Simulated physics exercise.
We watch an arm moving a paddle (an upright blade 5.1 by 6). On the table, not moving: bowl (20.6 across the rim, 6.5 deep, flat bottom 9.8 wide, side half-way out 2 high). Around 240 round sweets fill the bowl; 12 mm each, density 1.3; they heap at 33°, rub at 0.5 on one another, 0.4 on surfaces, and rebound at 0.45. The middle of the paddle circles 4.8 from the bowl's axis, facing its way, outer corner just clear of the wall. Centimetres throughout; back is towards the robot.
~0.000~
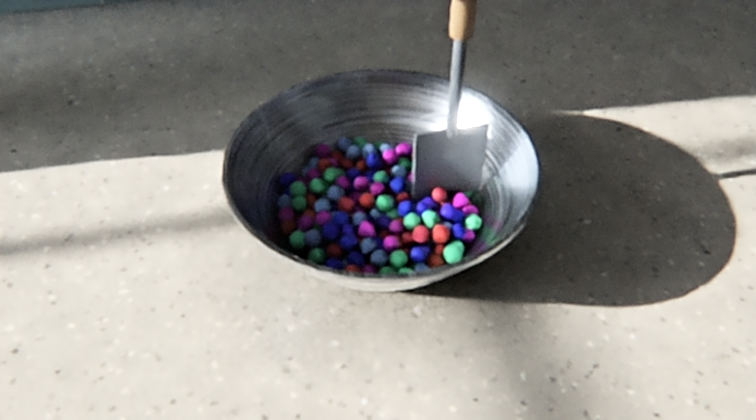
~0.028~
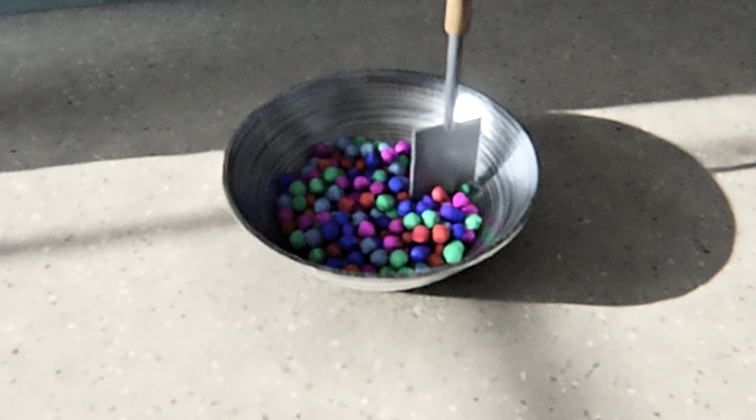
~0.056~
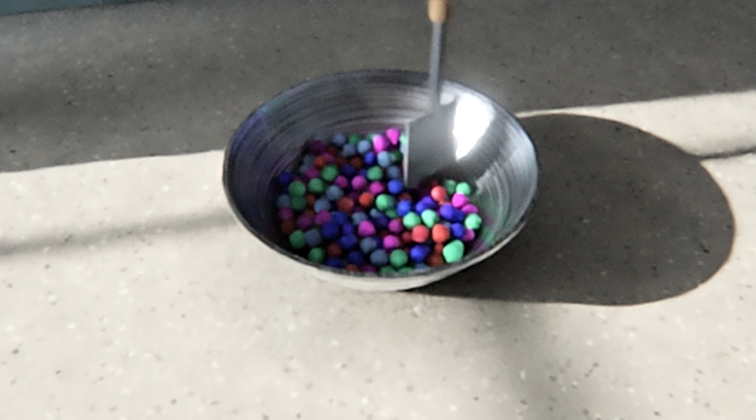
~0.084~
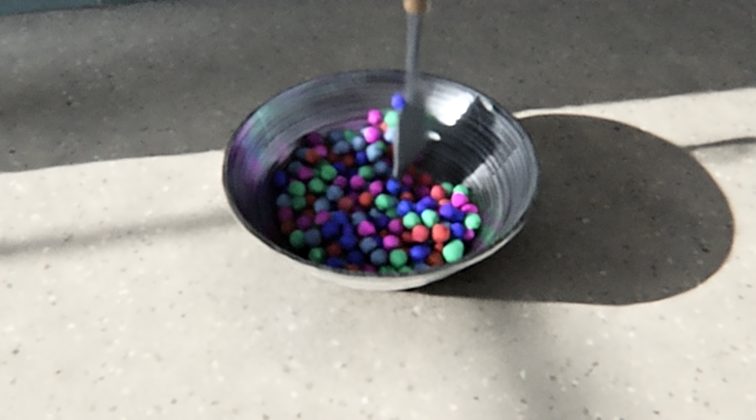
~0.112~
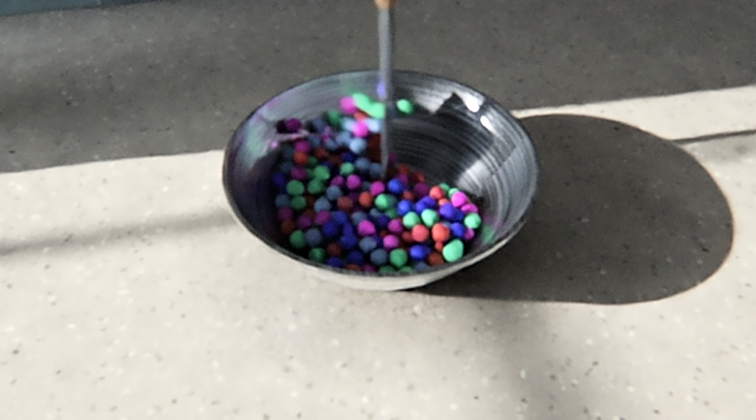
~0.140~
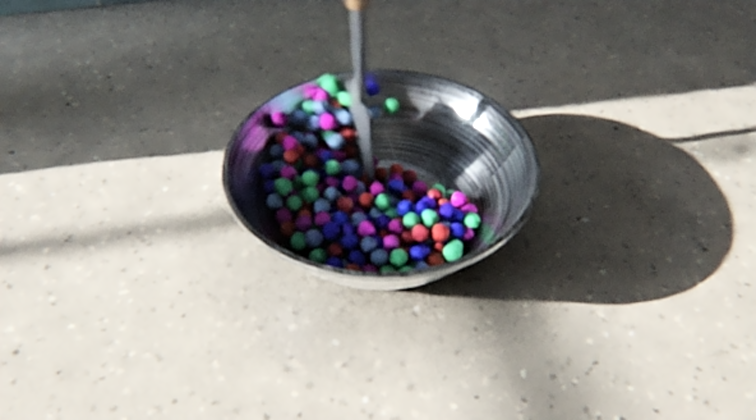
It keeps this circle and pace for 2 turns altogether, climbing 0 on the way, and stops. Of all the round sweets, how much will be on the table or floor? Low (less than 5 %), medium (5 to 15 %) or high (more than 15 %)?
Share on the table or floor: High (more than 15 %).
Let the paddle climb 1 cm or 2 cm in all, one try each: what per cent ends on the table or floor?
Some 20 and 10 per cent.
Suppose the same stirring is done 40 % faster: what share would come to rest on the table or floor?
In that case some 45 per cent.
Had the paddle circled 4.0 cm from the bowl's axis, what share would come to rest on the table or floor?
In that case some 15 per cent.
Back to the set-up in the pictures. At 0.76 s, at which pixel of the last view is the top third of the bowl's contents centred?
At about (339, 248).
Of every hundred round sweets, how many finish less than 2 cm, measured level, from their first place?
Roughly 10 per cent.
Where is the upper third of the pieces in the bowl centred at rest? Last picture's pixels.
Around (427, 166).
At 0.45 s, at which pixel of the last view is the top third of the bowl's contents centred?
Around (483, 176).
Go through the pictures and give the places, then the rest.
In the first frame, paddle neck at (454, 110), 0° round; upper third of the load around (366, 204), from x 285 to 475, top at y 145; 239 in the bowl.
In the second frame, paddle neck at (450, 105), 8° round; upper third of the load around (366, 203), from x 285 to 475, top at y 145.
In the third frame, paddle neck at (436, 92), 28° round; upper third of the load around (368, 190), from x 285 to 470, top at y 125.
In the fourth frame, paddle neck at (413, 82), 51° round; upper third of the load around (366, 183), from x 280 to 470, top at y 105.
In the fifth frame, paddle neck at (387, 78), 73° round; upper third of the load around (352, 175), from x 280 to 470, top at y 90.
In the sixth frame, paddle neck at (360, 79), 95° round; upper third of the load around (330, 168), from x 265 to 470, top at y 85; 239 in the bowl.
After 0.45 s, 339° round, highest piece 8 above the table; 208 in the bowl, 17 on the table or floor, 14 in flight or on the tool.
After 0.76 s, 222° round, highest piece 8 above the table; 196 in the bowl, 42 on the table or floor, 1 in flight or on the tool.
After 1.11 s, 0° round, highest piece 6 above the table; 179 in the bowl, 58 on the table or floor, 2 in flight or on the tool.
After 1.81 s, 0° round, highest piece 6 above the table; 179 in the bowl, 60 on the table or floor.
At rest, 179 in the bowl, 60 on the table or floor. That is 25 % on the table or floor.
